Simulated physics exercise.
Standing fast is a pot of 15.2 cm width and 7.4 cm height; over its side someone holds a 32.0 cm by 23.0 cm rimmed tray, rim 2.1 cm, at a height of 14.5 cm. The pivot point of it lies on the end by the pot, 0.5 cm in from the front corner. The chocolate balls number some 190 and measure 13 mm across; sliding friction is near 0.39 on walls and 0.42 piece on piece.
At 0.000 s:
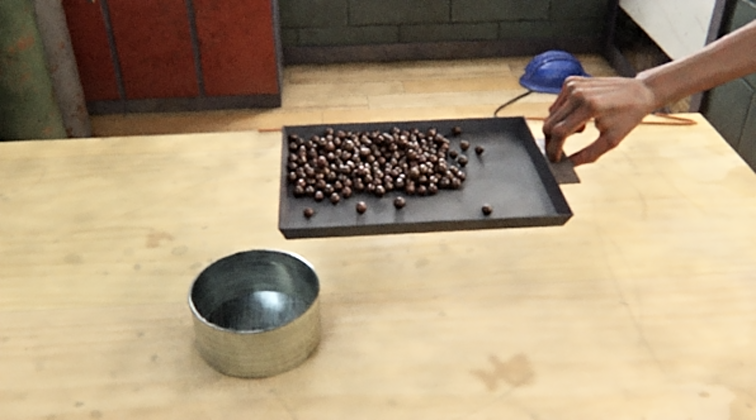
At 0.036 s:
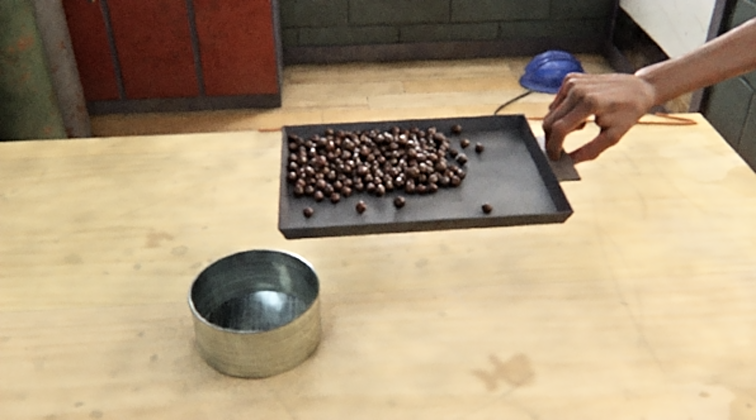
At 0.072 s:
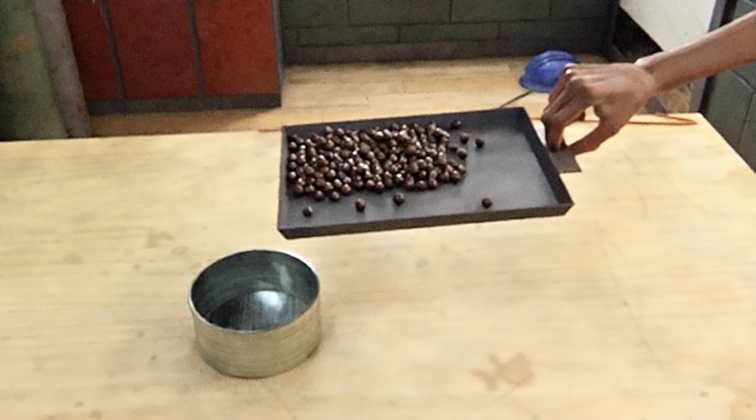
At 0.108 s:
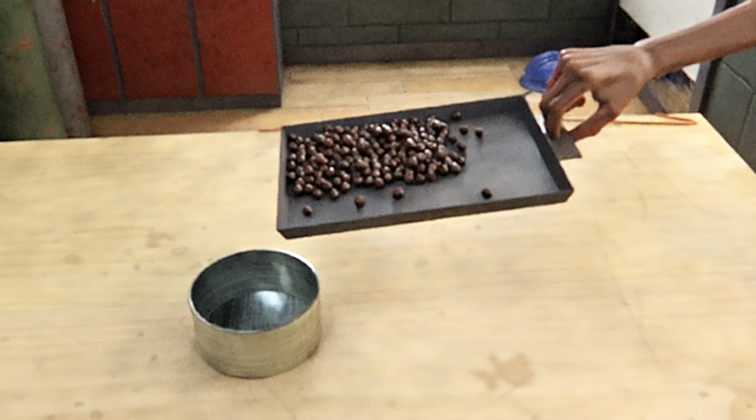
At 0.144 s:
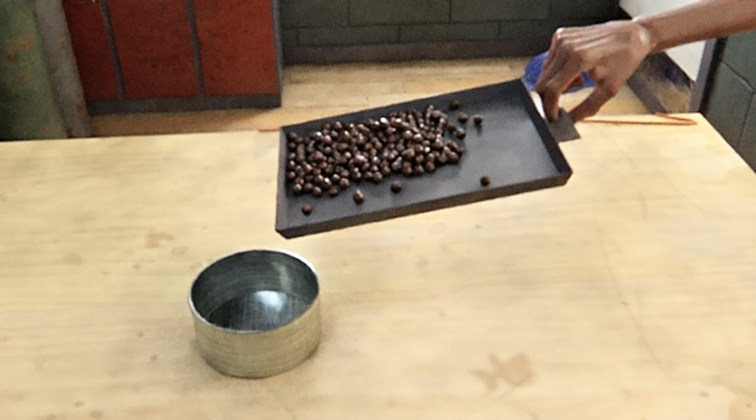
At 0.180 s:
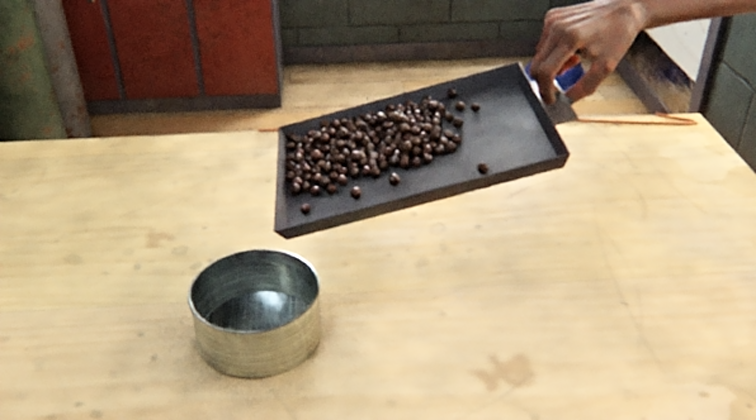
To begin with, a hand at the right holds a dark rimmed tray of small brown balls nearly level, above and behind a round metal pot on a wooden table. The hand then raises the tray's right end, slanting it down toward the left, while the balls stay clustered and the pot stays still.
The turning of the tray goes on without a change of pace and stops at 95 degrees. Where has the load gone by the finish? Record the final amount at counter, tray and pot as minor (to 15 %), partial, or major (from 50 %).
Final: Counter major, tray minor, pot partial.
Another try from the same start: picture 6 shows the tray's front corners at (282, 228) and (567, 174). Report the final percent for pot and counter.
Pot: 65, counter: 35.
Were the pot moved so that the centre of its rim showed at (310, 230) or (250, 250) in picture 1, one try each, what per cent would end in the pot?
Try one: ~ 5 %; try two: ~ 60 %.
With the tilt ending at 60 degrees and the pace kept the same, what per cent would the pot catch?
Around 20 per cent, then.
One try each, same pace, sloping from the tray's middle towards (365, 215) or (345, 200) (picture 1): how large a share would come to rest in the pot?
Some 60 and 75 per cent.
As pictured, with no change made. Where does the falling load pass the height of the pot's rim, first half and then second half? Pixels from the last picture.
First near (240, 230), then at (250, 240).
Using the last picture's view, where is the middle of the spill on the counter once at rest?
You'll find it at about pixel (205, 258).
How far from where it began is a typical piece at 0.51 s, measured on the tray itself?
I'd say close to 4 centimetres.
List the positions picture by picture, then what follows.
The first picture shows tray tilt 0 degrees, front corners at (285, 225) and (565, 211); middle of the pieces at (371, 160); pot at (254, 288).
The second picture shows tray tilt 1 degrees, front corners at (285, 225) and (566, 208); middle of the pieces at (370, 160).
The third picture shows tray tilt 3 degrees, front corners at (285, 225) and (566, 200); middle of the pieces at (370, 157).
The fourth picture shows tray tilt 6 degrees, front corners at (284, 225) and (566, 187), lowest corner left front; middle of the pieces at (369, 153).
The fifth picture shows tray tilt 10 degrees, front corners at (282, 225) and (564, 170), lowest corner left front; middle of the pieces at (368, 148).
The sixth picture shows tray tilt 14 degrees, front corners at (281, 225) and (561, 152), lowest corner left front; middle of the pieces at (366, 142); pot at (254, 288). Its pace works out near 120 degrees a second.
After 0.51 s, tilt 54 degrees; the tray holds 100 %, the pot 0 %.
Then, at 0.73 s, tilt 81 degrees; the tray holds 65 %, the pot 5 %.
After 1.06 s, tilt 95 degrees; the tray holds 0 %, the pot 35 %.
In the end, at 2.0 s, counter 65 %, tray 0 %, pot 35 %.
